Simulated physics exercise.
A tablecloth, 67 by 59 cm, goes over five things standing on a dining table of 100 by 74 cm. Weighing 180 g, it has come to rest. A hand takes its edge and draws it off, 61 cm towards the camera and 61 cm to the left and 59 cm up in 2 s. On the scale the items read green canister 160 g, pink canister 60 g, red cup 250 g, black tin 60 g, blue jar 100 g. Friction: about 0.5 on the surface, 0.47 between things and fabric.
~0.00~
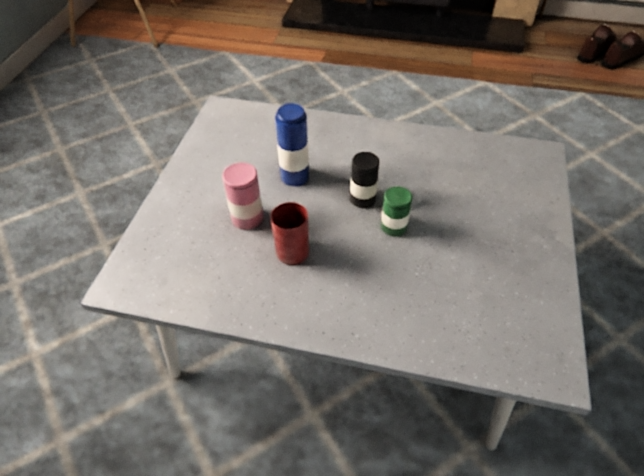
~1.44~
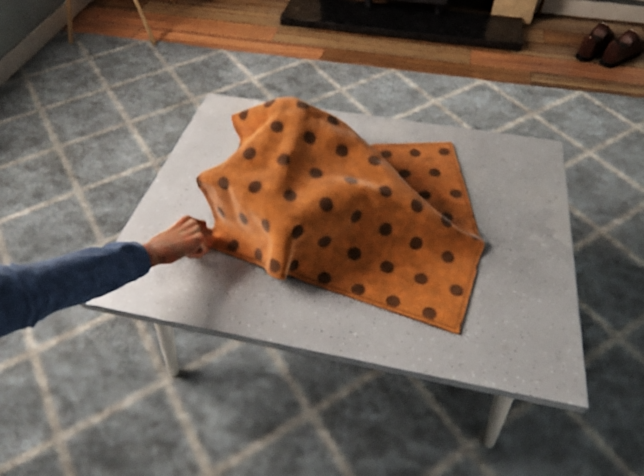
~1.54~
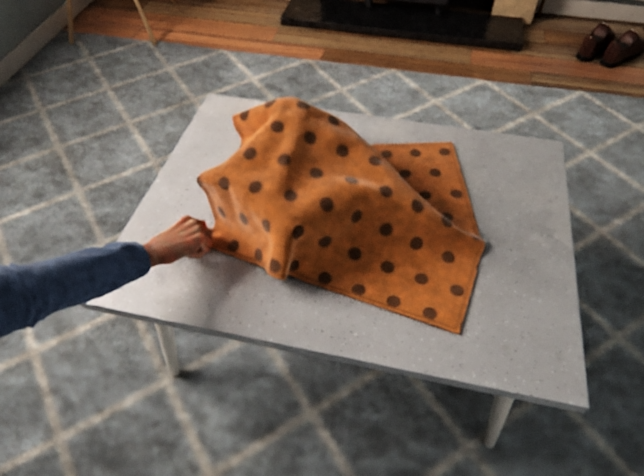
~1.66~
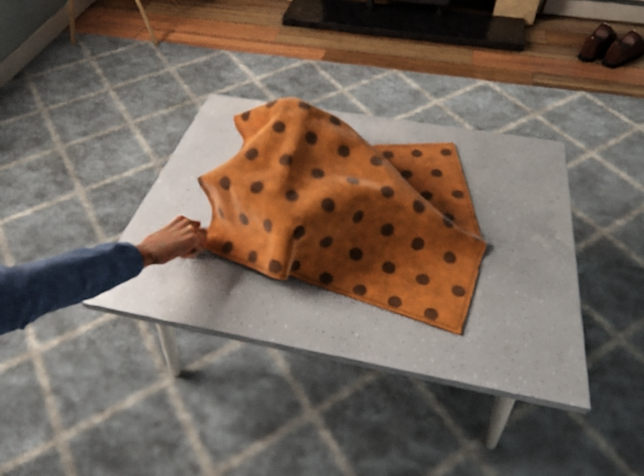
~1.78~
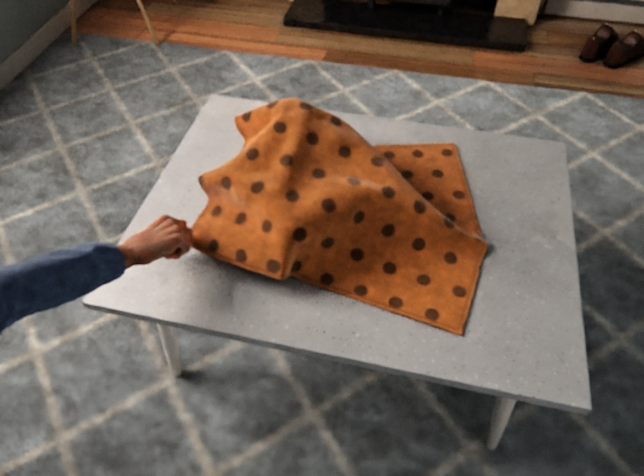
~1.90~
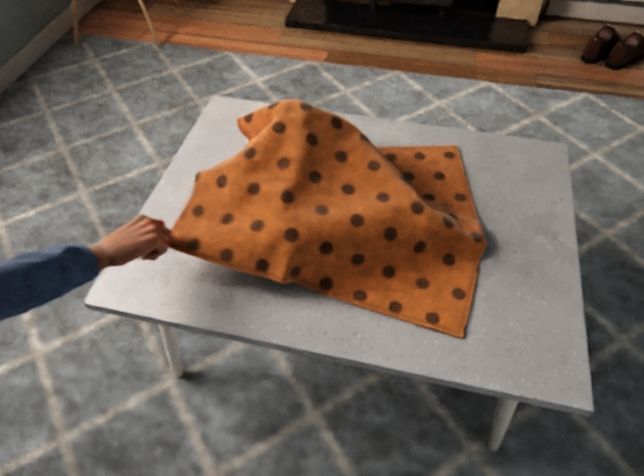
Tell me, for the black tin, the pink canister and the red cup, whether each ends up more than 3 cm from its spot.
Here is each one: Black tin - it ends up farther, pink canister - it ends up farther, red cup - it stays near.
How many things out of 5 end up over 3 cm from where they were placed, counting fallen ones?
My count is 3.
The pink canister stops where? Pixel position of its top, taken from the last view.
Check near (217, 242) - that's where it comes to rest.
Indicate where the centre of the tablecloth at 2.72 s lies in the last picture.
I'd say it sits around (96, 251) in the last picture.
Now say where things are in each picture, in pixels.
Shows, black tin (366, 160), 12 cm tall; blue jar (291, 111), 20 cm tall; green canister (399, 196), 10 cm tall; red cup (289, 215), 12 cm tall; pink canister (240, 173), 14 cm tall, in the first picture.
Shows, tablecloth corners (267, 151) (451, 142) (459, 334); grip (200, 243), in the second picture.
Shows, tablecloth corners (268, 151) (452, 143); grip (200, 243), in the third picture.
Shows, tablecloth corners (269, 151) (453, 143); grip (195, 243), in the fourth picture.
Shows, tablecloth corners (270, 152) (454, 143); grip (181, 243), in the fifth picture.
Shows, tablecloth corners (272, 153) (457, 146) (462, 338); grip (159, 244), in the sixth picture.
At 2.3 s, middle of the tablecloth at (261, 203); black tin on its side, 8 cm off its start, blue jar on its side, 12 cm off its start.
At 2.7 s, middle of the tablecloth at (96, 251); pink canister on its side, 10 cm off its start, black tin on its side, 10 cm off its start, blue jar on its side, 15 cm off its start.
At 3.1 s, middle of the tablecloth at a place out of view; pink canister on its side, 12 cm off its start at (215, 240), black tin on its side, 10 cm off its start at (334, 209), blue jar on its side, 15 cm off its start at (240, 186).
At 3.5 s, middle of the tablecloth at a place out of view; pink canister on its side, 12 cm off its start, black tin on its side, 10 cm off its start, blue jar on its side, 15 cm off its start.
At 4.3 s, middle of the tablecloth at a place out of view; pink canister on its side, 12 cm off its start at (217, 242), black tin on its side, 10 cm off its start at (334, 209), red cup 0 cm off its start at (291, 216), blue jar on its side, 15 cm off its start at (240, 186).
